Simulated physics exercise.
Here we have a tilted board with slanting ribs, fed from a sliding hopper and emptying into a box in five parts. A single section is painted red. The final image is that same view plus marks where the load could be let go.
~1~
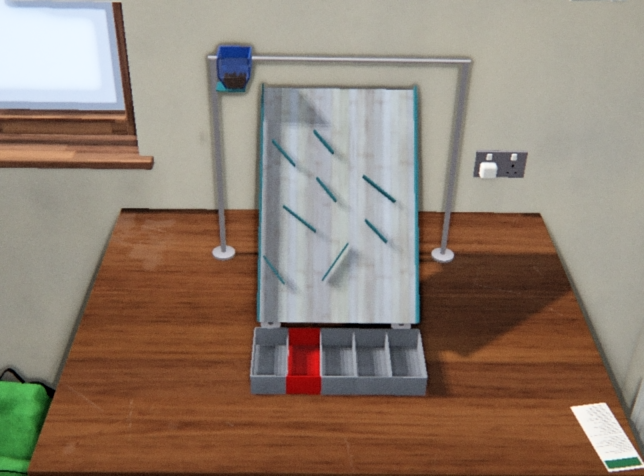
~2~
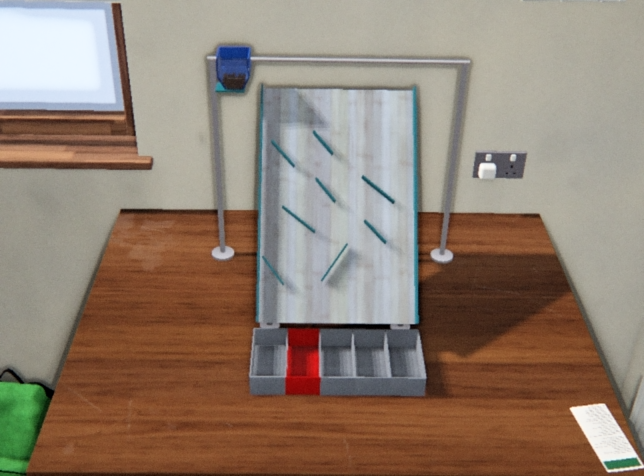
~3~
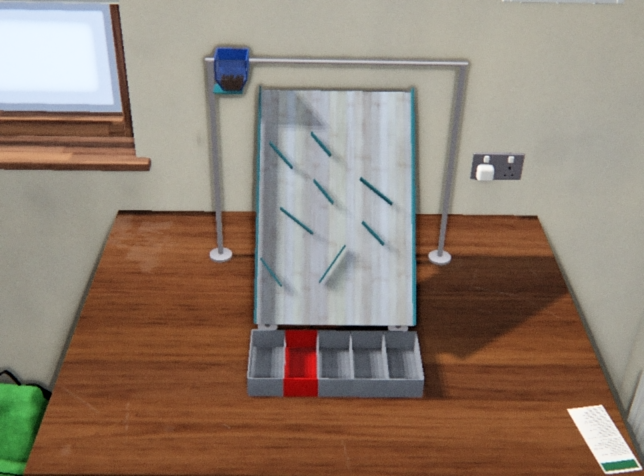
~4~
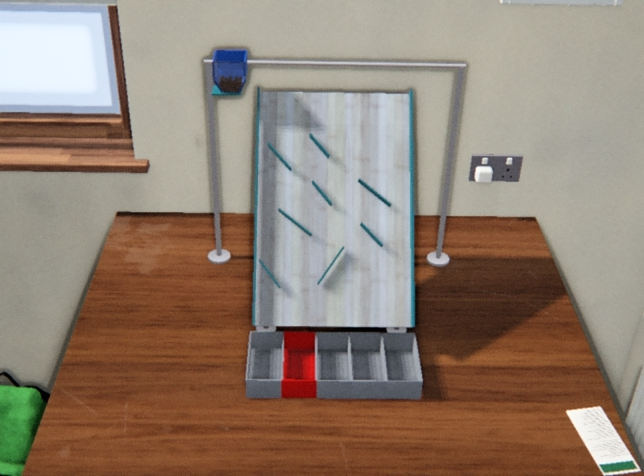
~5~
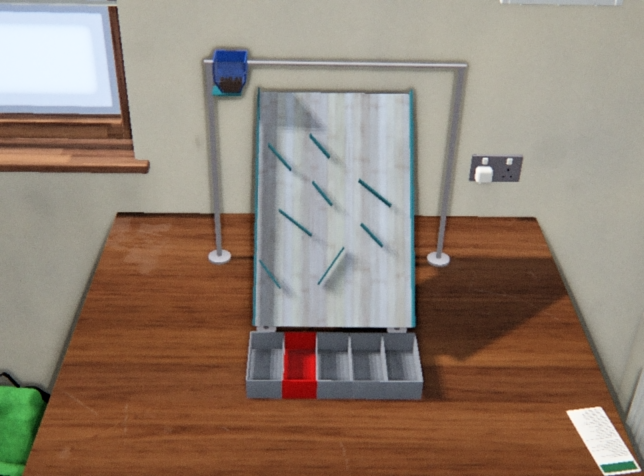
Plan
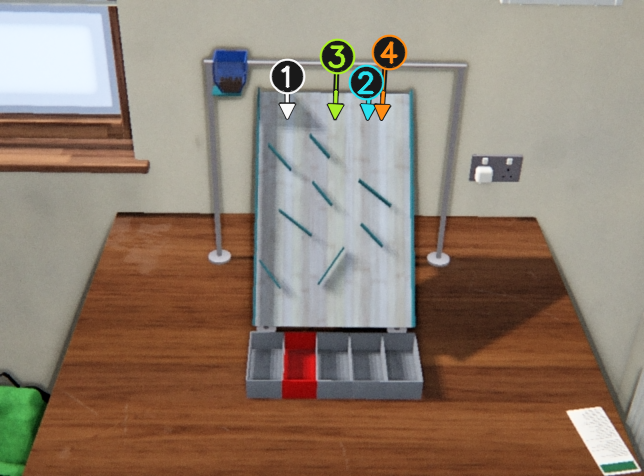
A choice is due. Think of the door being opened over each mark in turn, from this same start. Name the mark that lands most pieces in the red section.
Mark 1.
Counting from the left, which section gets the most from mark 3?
The fourth.
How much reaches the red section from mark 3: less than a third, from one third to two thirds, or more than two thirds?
It is less than a third.
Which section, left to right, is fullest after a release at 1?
The second from the left.
On the marked copy, mark 1 meets the board at (287, 113); mark 2 meets the board at (367, 114); mark 3 meets the board at (335, 113); mark 4 meets the board at (381, 114).
With 1, roughly two thirds in the red section, roughly a third in other sections.
With 2, about a tenth in the red section, the larger part in other sections, about a tenth outside the box.
With 3, about a tenth in the red section, the larger part in other sections, about a tenth outside the box.
With 4, just a few in the red section, the larger part in other sections, about a tenth outside the box.
